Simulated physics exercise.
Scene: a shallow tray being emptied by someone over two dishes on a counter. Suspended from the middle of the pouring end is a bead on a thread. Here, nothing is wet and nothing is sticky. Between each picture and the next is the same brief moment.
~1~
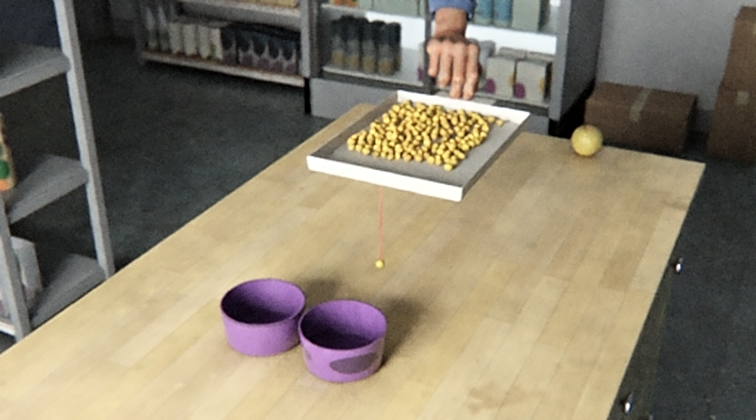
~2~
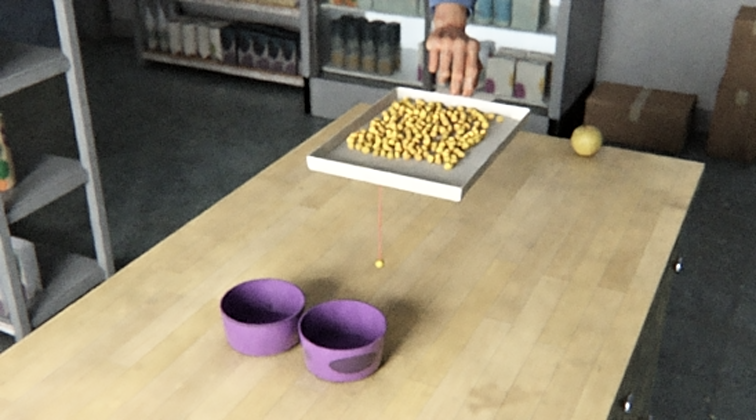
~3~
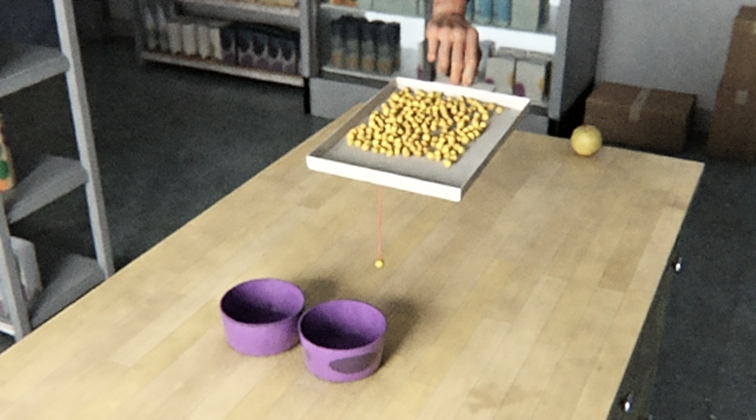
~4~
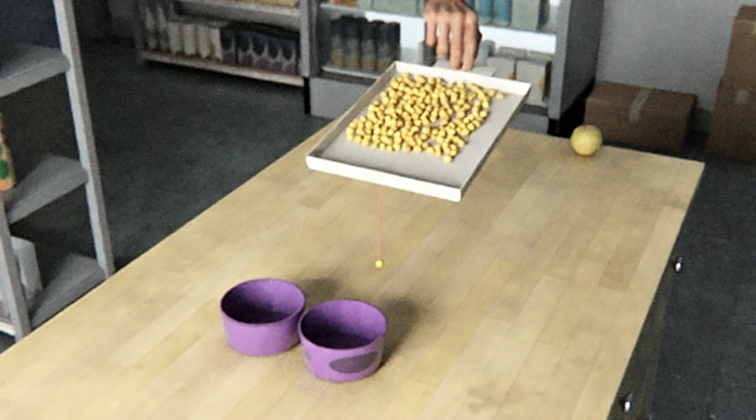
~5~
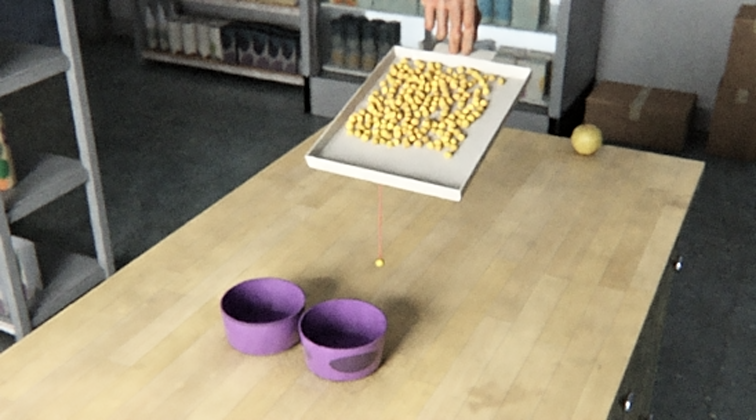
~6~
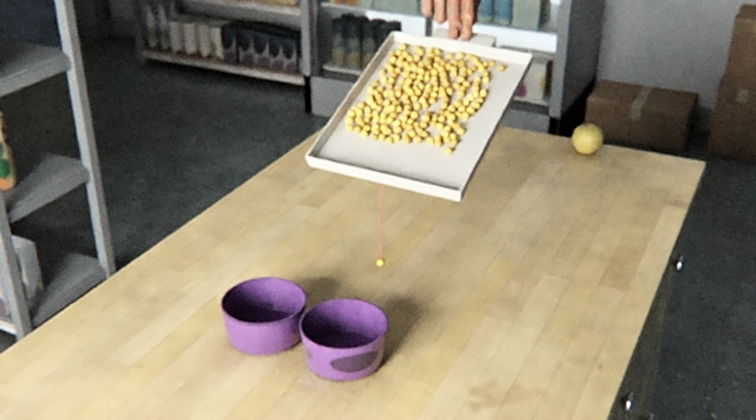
A hand gradually raising the far end of a shallow tray of yellow puffed balls above two purple dishes on a wooden counter.
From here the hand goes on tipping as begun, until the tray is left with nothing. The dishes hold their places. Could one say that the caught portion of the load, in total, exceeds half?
No, it falls short of half.
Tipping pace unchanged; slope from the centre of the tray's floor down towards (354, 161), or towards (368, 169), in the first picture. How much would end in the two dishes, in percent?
Lab note: Try 1 = 0 %, try 2 = 10 %.
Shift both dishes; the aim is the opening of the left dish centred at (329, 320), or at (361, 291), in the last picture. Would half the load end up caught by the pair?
Result, first setup: The minor share; second setup: The bulk.
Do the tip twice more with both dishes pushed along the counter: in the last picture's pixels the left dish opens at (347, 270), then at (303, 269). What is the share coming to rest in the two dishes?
Some 40 percent in the first case, 50 percent in the second.
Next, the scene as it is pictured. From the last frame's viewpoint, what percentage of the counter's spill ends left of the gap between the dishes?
10 per cent or thereabouts.
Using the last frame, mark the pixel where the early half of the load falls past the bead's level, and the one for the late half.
The opening part goes through (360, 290); what follows goes through (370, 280).
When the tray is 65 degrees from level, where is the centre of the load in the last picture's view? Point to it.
Check around (383, 161) in the last picture.
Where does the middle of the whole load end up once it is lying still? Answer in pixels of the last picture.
Near (368, 333), more or less.
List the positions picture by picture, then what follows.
In the first picture, corners of the pouring end near (310, 156) and (460, 187), level; middle of the load near (420, 131), puffed corn balls; left dish near (240, 337); right dish near (322, 362); bead on its thread near (380, 264).
In the second picture, corners of the pouring end near (309, 156) and (460, 187), level; middle of the load near (420, 129).
In the third picture, corners of the pouring end near (309, 156) and (459, 188), tipped barely, level across its low end; middle of the load near (419, 122).
In the fourth picture, corners of the pouring end near (308, 156) and (459, 189), tipped a little, level across its low end; middle of the load near (419, 112).
In the fifth picture, corners of the pouring end near (308, 155) and (459, 190), tipped clearly, level across its low end; middle of the load near (419, 102).
In the sixth picture, corners of the pouring end near (308, 155) and (459, 191), tipped clearly, level across its low end; middle of the load near (418, 93); left dish near (241, 335); right dish near (323, 361).
Shortly afterwards, tray tipped steeply; all but a few on the tray; only a few in the air.
Next, tray tipped past a quarter turn; the bulk on the tray; a little in the right dish; only a few in the left dish; a little outside both; only a few in the air.
Some moments later, tray tipped past a quarter turn; near a quarter in the right dish; a little in the left dish; the bulk outside both.
In the end, tray tipped past a quarter turn; near a quarter in the right dish; a little in the left dish; near two thirds outside both.
